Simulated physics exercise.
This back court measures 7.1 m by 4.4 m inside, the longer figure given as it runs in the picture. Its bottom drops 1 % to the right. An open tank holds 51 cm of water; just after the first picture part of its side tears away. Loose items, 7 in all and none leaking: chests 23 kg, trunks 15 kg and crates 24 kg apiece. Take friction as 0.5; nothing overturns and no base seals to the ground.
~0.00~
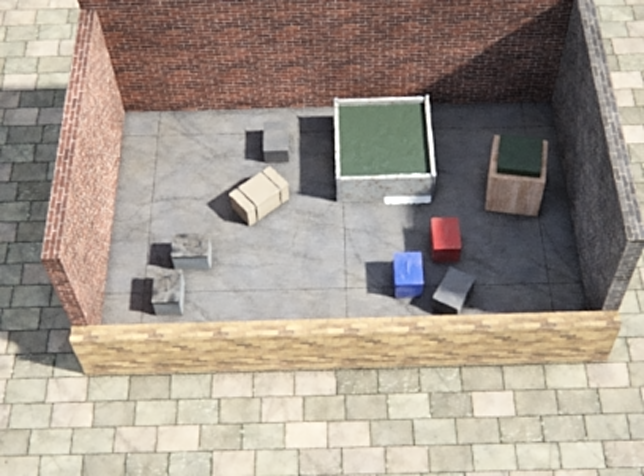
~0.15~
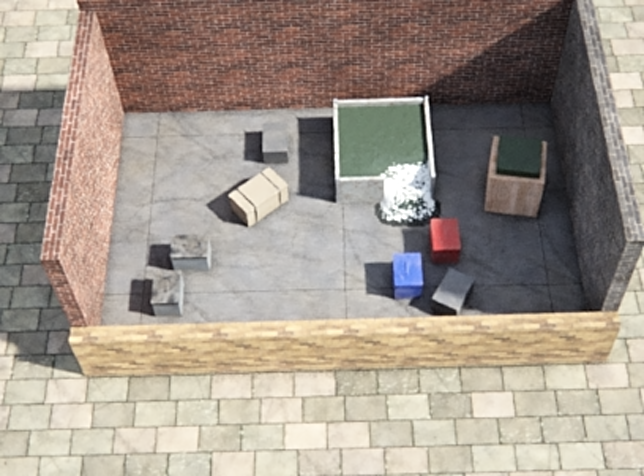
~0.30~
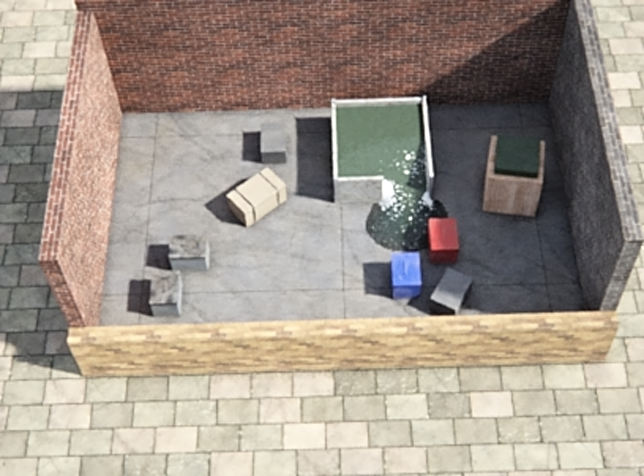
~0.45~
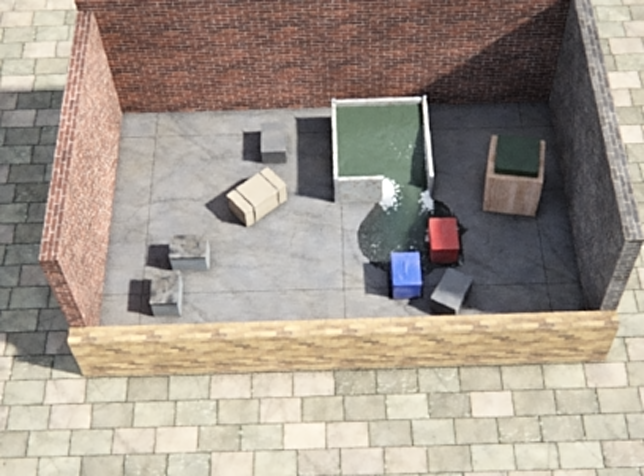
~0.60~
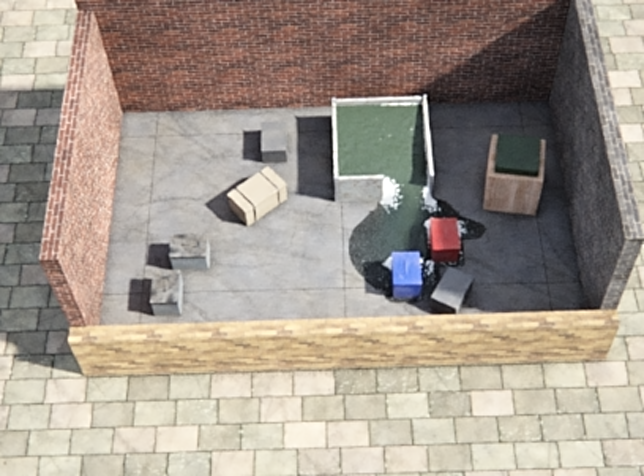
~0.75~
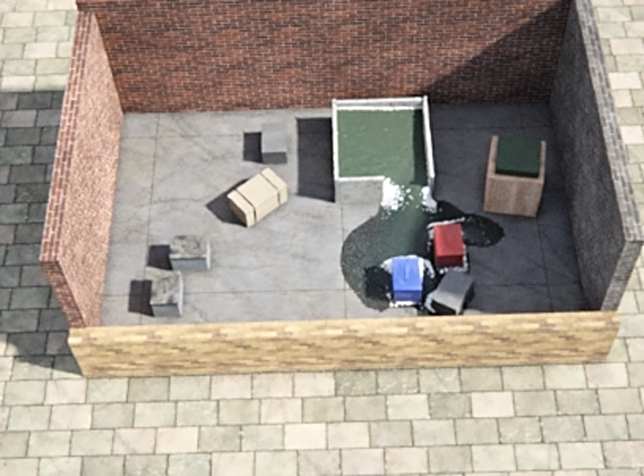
Green water pours from a broken tank and spreads around the red and blue chests.
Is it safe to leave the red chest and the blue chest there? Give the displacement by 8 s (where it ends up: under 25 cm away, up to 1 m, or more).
Red chest gets carried off, blue chest travels far.
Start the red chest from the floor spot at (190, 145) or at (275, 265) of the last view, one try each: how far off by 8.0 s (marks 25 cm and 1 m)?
In turn: It holds its place; it holds its place.
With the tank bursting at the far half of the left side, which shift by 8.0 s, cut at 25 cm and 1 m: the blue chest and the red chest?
Then the blue chest stays put, the red chest holds its place.
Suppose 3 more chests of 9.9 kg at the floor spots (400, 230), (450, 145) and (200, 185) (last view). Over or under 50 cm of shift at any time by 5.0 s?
In turn: More, less, short of it.
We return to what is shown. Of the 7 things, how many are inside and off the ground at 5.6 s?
I count 1.
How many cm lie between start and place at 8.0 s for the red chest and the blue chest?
Roughly 150 and 150 cm.
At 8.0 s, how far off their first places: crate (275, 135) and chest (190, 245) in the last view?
In turn: 0 cm, 0 cm.
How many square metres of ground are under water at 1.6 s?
Roughly 10.0 m2.
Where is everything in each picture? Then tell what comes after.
The first picture shows the red chest at (446, 233), on the bottom; the blue chest at (408, 268) rests on the ground; water covers 2.1 m2; 0 of 7 have shifted.
The second picture shows the red chest at (445, 234), on the bottom; the blue chest at (407, 269) rests on the ground; water covers 2.5 m2; 0 of 7 have shifted.
The third picture shows the red chest at (444, 234) rests on the ground; the blue chest at (406, 269), on the bottom; 3.0 m2 under water; 0 of 7 have shifted.
The fourth picture shows the red chest at (444, 233), on the bottom; the blue chest at (406, 269), on the bottom; 3.5 m2 under water; 0 of 7 have shifted.
The fifth picture shows the red chest at (445, 234) rests on the ground; the blue chest at (406, 268), on the bottom; 4.1 m2 under water; 0 of 7 have shifted.
The sixth picture shows the red chest at (449, 239), on the bottom, 11 cm from its start; the blue chest at (406, 273), on the bottom, 7 cm from its start; 4.8 m2 under water; 2 of 7 have shifted.
After 1.6 s the red chest is near (490, 268), 0.9 m from its start, aground; the blue chest is near (394, 308), 0.7 m from its start, aground; 0 afloat.
After 3.6 s the red chest is near (555, 229), 1.6 m from its start, aground; the blue chest is near (288, 285), 1.7 m from its start, aground; 1 afloat.
After 5.6 s the red chest is near (550, 216), 1.6 m from its start, aground; the blue chest is near (288, 285), 1.7 m from its start, aground; 1 afloat.
After 8.0 s the red chest is near (555, 214), 1.7 m from its start, aground; the blue chest is near (288, 285), 1.7 m from its start, aground; 0 afloat.
